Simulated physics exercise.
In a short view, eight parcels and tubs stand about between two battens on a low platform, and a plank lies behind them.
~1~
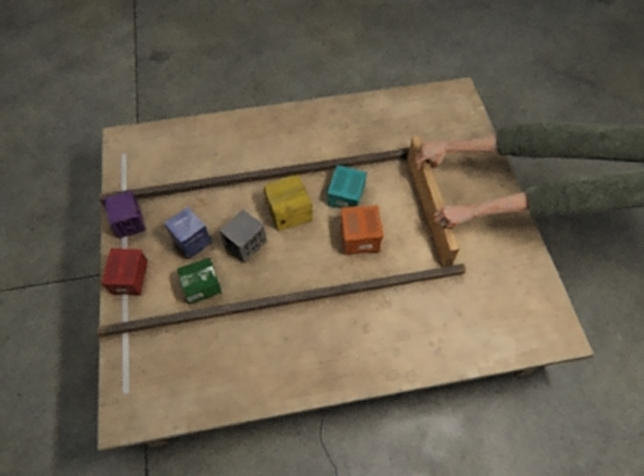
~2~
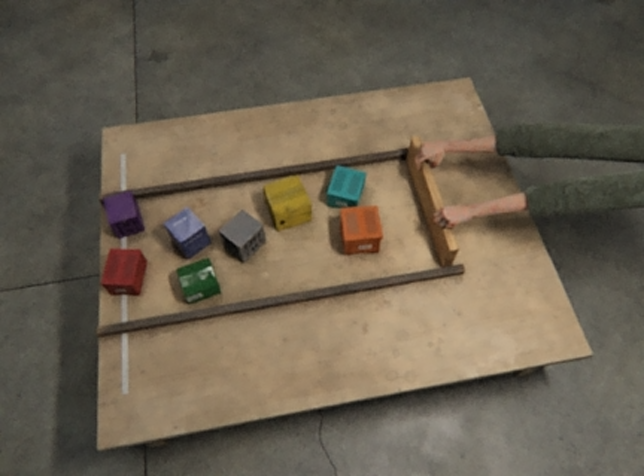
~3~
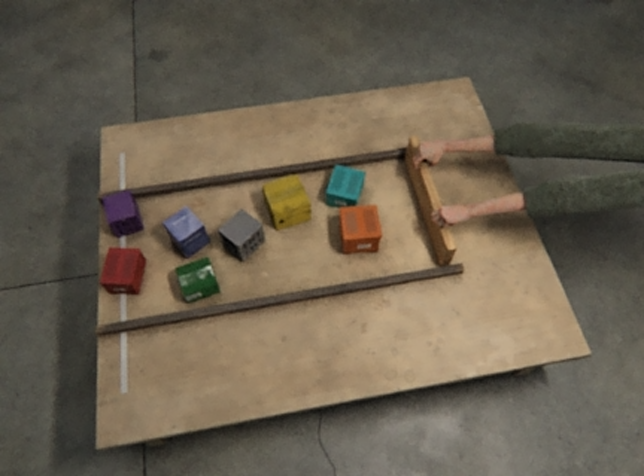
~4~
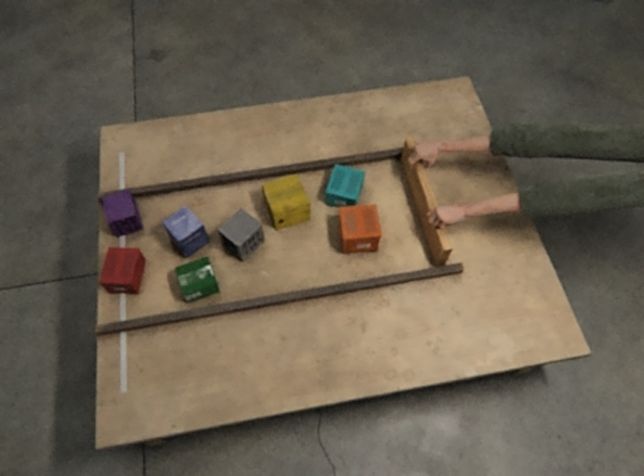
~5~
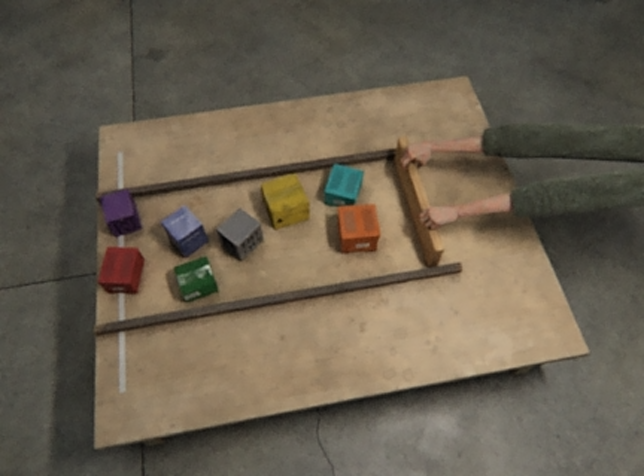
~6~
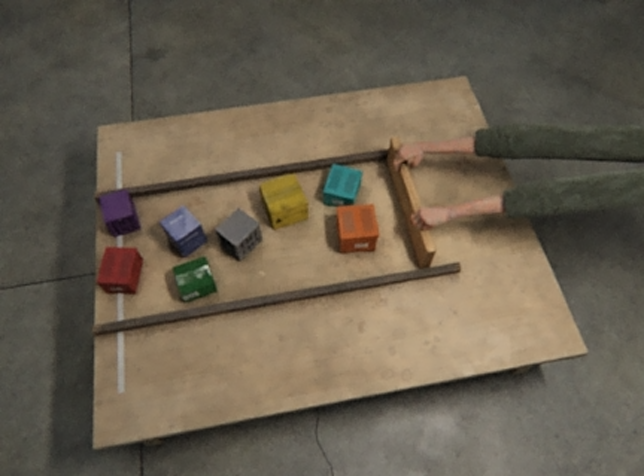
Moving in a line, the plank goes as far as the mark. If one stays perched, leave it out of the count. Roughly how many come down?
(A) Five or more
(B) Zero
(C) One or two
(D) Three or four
Five or more (A).
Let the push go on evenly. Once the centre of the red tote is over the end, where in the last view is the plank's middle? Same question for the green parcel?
Middle: Roughly (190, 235); roughly (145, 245).
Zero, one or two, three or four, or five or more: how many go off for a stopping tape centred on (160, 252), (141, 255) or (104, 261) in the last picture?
In order: Either three or four; at least five; five or more.
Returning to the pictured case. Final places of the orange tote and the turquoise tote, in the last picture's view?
In the last picture the orange tote sits at (96, 271) while the turquoise tote sits at (100, 230).
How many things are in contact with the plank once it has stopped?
That makes 2.
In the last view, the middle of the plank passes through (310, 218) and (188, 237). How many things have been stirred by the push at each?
At the first point the count is 4, at the second it's 8.
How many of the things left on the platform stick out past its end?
The number would be 2.
Soon after, none off yet; red tote at rest near (121, 271); purple crate at rest near (120, 213); blue box at rest near (184, 232).
After that, none off yet; red tote at rest near (121, 271); purple crate at rest near (120, 213); blue box displaced about its own width near (162, 235).
And then, none off yet; red tote tilting a little near (83, 285); purple crate displaced about its own width near (87, 216); blue box displaced well along near (86, 245).
In the end, the number that fall off is five or more; gone, yellow parcel, grey crate, green parcel, blue box, purple crate and red tote.
